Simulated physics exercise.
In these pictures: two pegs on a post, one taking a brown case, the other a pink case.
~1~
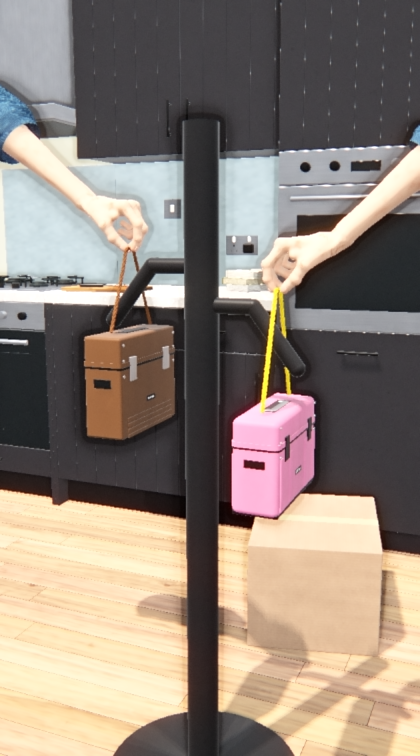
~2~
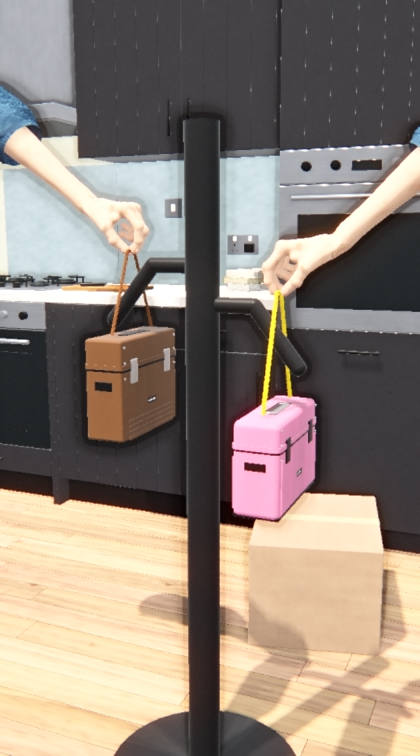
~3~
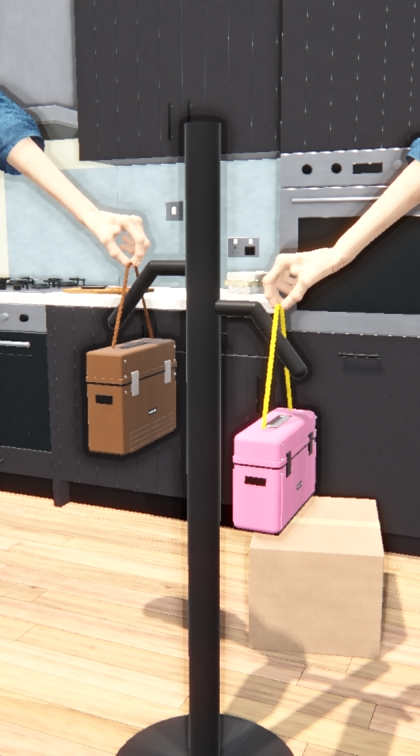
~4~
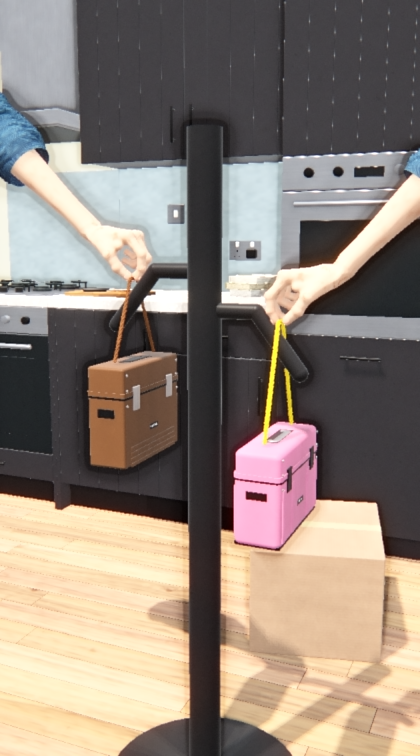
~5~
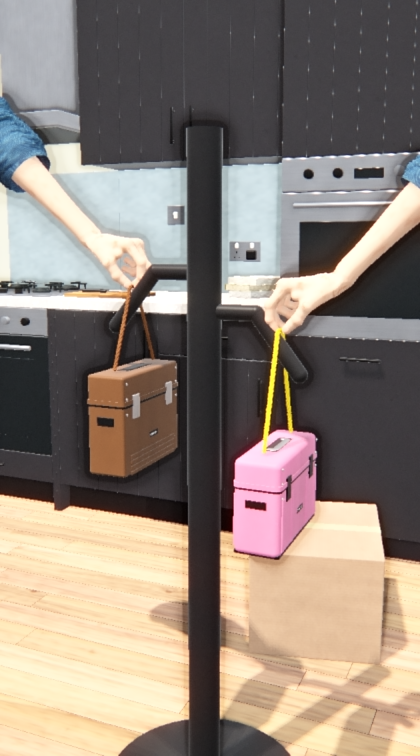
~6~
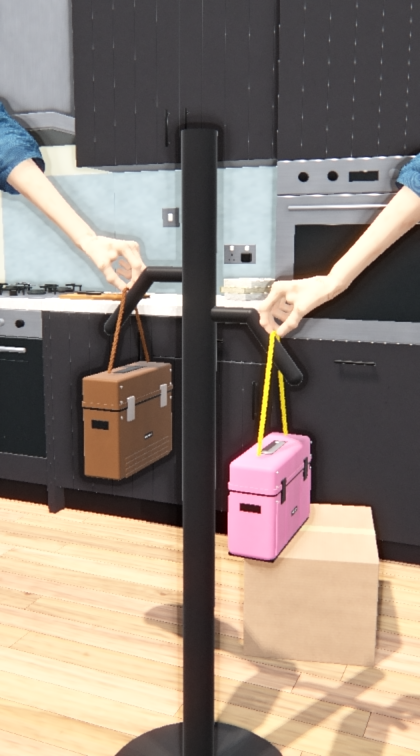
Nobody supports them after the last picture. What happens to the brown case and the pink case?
In order: My guess is the brown case will be off the peg. My guess is the pink case will be off the peg.
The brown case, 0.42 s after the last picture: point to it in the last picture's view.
By that point its middle sits at pixel (134, 708) in the last picture.
Then, 0.42 s after the last picture, brown case on the floor near (133, 708); pink case on the floor.
Then, 0.70 s after the last picture, brown case on the floor; pink case on the floor.
At rest, brown case on the floor; pink case on the floor. The brown case comes down and the pink case slips off its peg.
